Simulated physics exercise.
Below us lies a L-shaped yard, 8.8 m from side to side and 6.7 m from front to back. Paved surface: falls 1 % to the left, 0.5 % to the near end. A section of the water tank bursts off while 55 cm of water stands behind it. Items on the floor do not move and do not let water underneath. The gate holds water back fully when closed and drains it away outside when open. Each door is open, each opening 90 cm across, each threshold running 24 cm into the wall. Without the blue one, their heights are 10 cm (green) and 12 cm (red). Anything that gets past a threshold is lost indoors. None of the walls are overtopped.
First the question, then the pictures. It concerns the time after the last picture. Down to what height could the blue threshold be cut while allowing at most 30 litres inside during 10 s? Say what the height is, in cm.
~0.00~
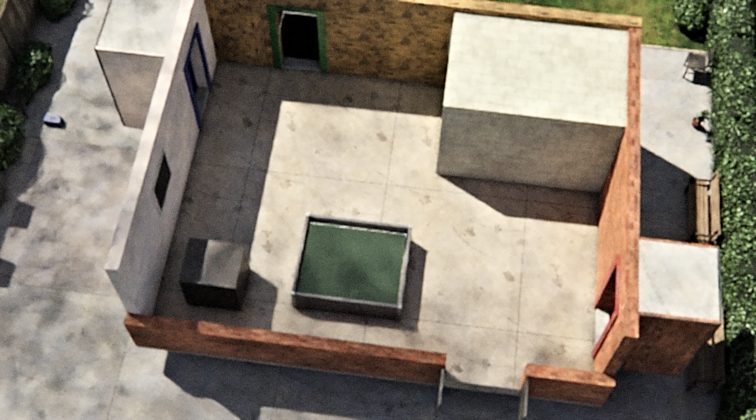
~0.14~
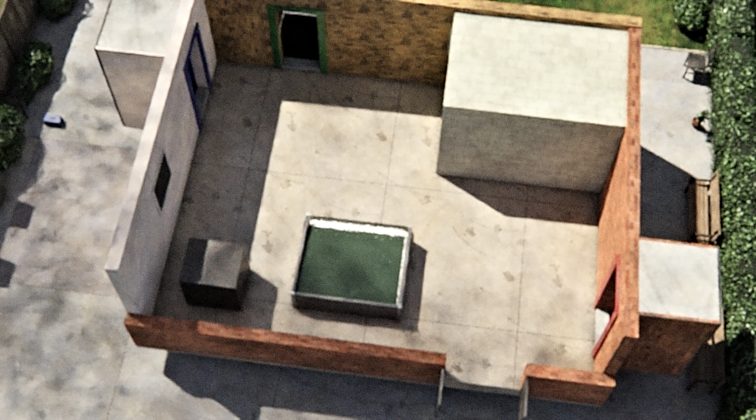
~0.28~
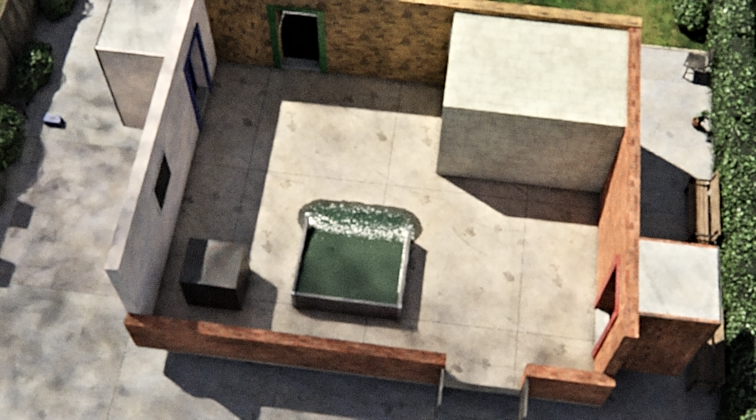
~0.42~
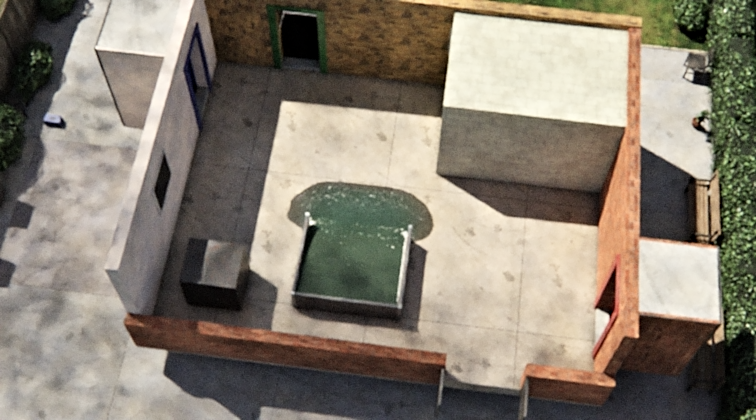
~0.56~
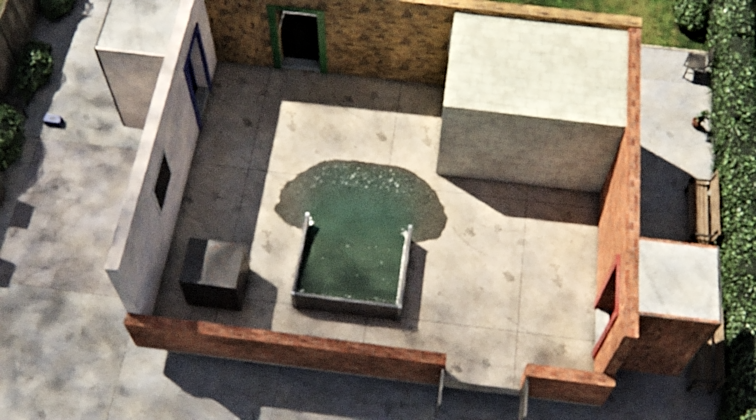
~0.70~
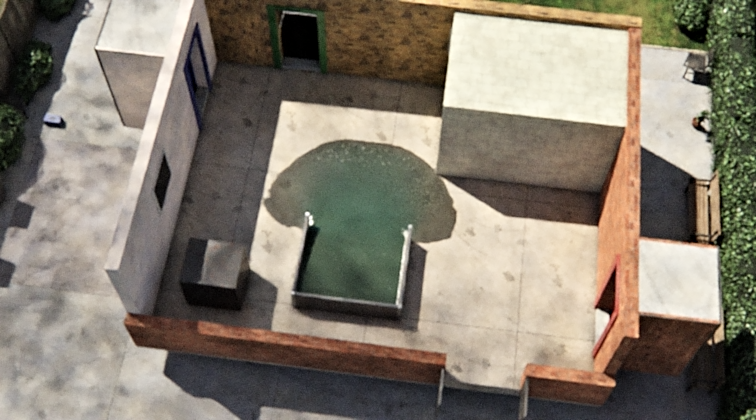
It could go down to about 11.5 cm.
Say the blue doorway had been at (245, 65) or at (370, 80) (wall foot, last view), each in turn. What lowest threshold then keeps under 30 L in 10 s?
You'd want roughly 11.5 cm there first, then roughly 18 cm.
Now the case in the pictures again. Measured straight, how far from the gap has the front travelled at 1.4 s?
Front distance: Approx. 4.2 m.
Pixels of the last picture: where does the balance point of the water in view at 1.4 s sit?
The water is centred near (359, 215).
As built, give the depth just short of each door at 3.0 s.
Lab note, cm: Green 16; red 0; blue 7.
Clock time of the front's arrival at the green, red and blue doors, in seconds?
Front times - green: 1.8 s, red: 6.0 s, blue: 2.6 s.
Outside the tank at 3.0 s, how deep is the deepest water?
30 cm.
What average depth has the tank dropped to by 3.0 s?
11 cm, roughly.
After 1.4 s water covers 30 % of the floor, deepest (21 cm) near (341, 224); it has not reached the blue door.
After 3.0 s water covers 45 % of the floor, deepest (30 cm) near (217, 62); 7 cm at the blue door, 0 litres in over its 17 cm threshold.
After 10.0 s water covers 80 % of the floor, deepest (16 cm) near (149, 331); 7 cm at the blue door, 1 litre in over its 17 cm threshold.
At the blue door as built, the water arrived by 2.7 s and peaked near 18 cm at 5.4 s.
Run again over the same 10 s with other heights there, 50 litres in over 10 cm, 14 litres over 13.5 cm. The limit of 30 litres is kept from about 11.5 cm up.
